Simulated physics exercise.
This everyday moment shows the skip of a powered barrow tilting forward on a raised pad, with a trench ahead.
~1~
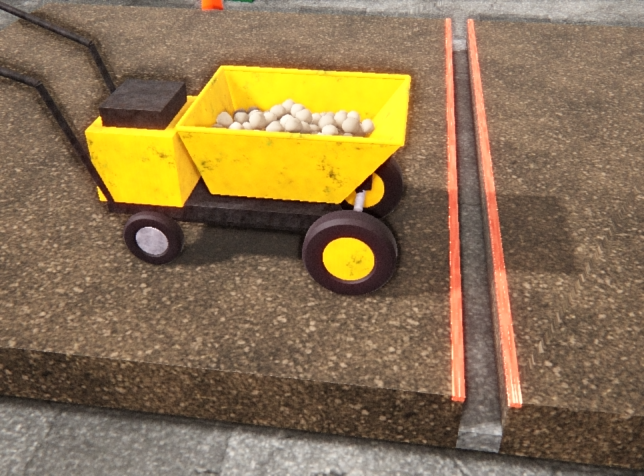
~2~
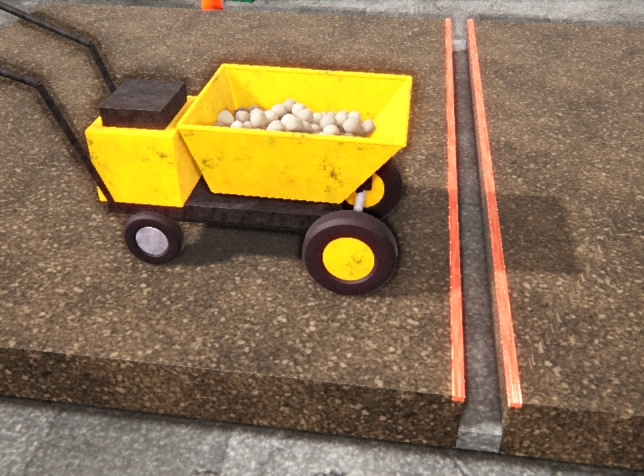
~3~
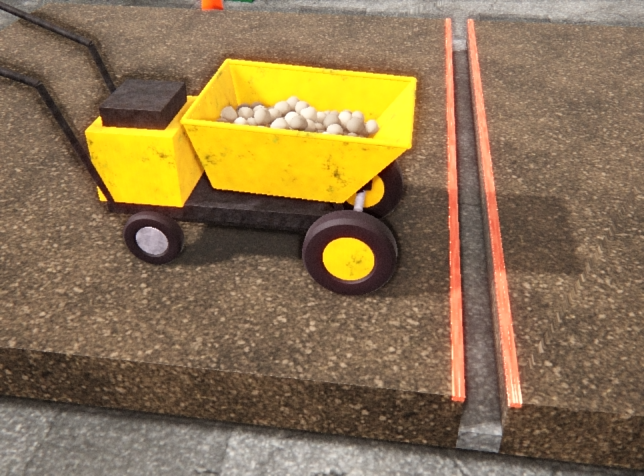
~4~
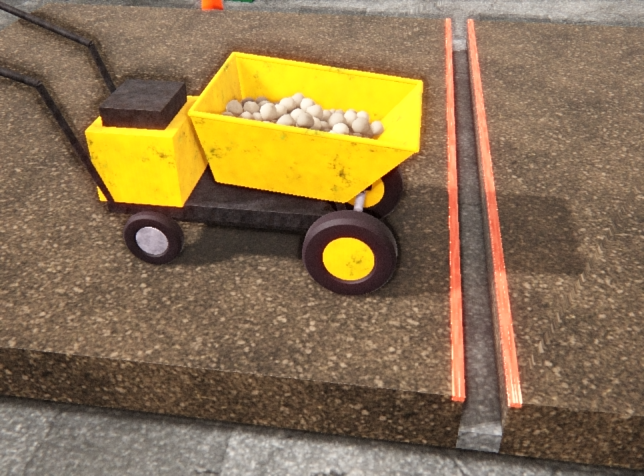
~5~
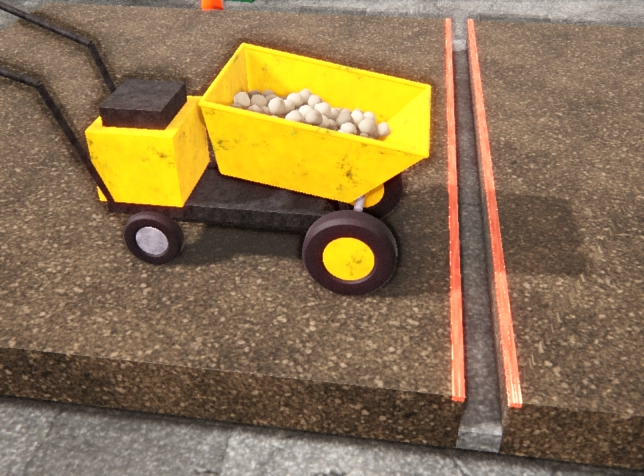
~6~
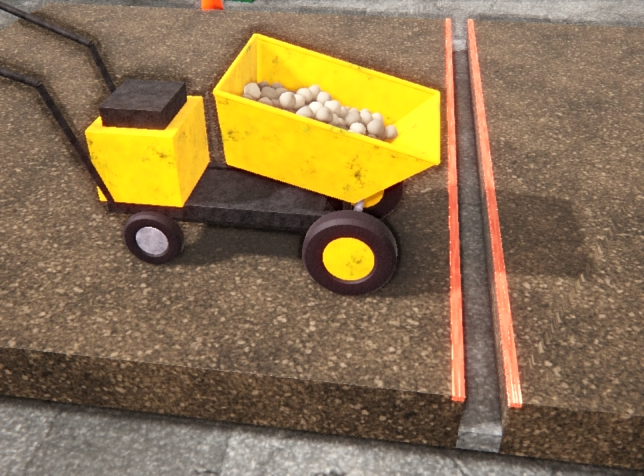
Yellow skip of river pebbles on a powered barrow tilting forward to the right, near a narrow trench edged in orange.
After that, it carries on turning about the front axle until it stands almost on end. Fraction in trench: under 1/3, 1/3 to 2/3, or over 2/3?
Under 1/3.
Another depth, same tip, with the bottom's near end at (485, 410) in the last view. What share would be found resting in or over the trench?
Estimate: Approx. 20 %.
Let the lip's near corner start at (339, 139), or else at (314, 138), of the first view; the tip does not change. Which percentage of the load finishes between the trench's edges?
That works out to 60 per cent for the first position and 50 per cent for the second.
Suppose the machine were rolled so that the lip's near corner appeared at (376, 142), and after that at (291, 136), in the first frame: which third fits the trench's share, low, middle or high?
First in the middle band, then one to two thirds.
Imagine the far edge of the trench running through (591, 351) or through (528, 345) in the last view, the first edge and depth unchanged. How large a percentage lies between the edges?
About 100 and 40 per cent.
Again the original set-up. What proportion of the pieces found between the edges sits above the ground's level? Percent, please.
0 %.
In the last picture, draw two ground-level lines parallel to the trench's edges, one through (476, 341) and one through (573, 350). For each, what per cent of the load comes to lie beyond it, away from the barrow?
Estimate: 90 %, then 40 %.
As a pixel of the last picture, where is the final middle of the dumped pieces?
Resting centre, last picture - approx. (537, 260).
Soon, skip tipped steeply; all in the skip.
A while on, skip tipped steeply; nearly all in the skip; a stray few in or heaped over the trench; a small part beyond it.
Towards the end, skip tipped right over; about a quarter in the skip; a small part in or heaped over the trench; about two thirds beyond it.
Finally, skip tipped right over; about a quarter in or heaped over the trench; most beyond it.
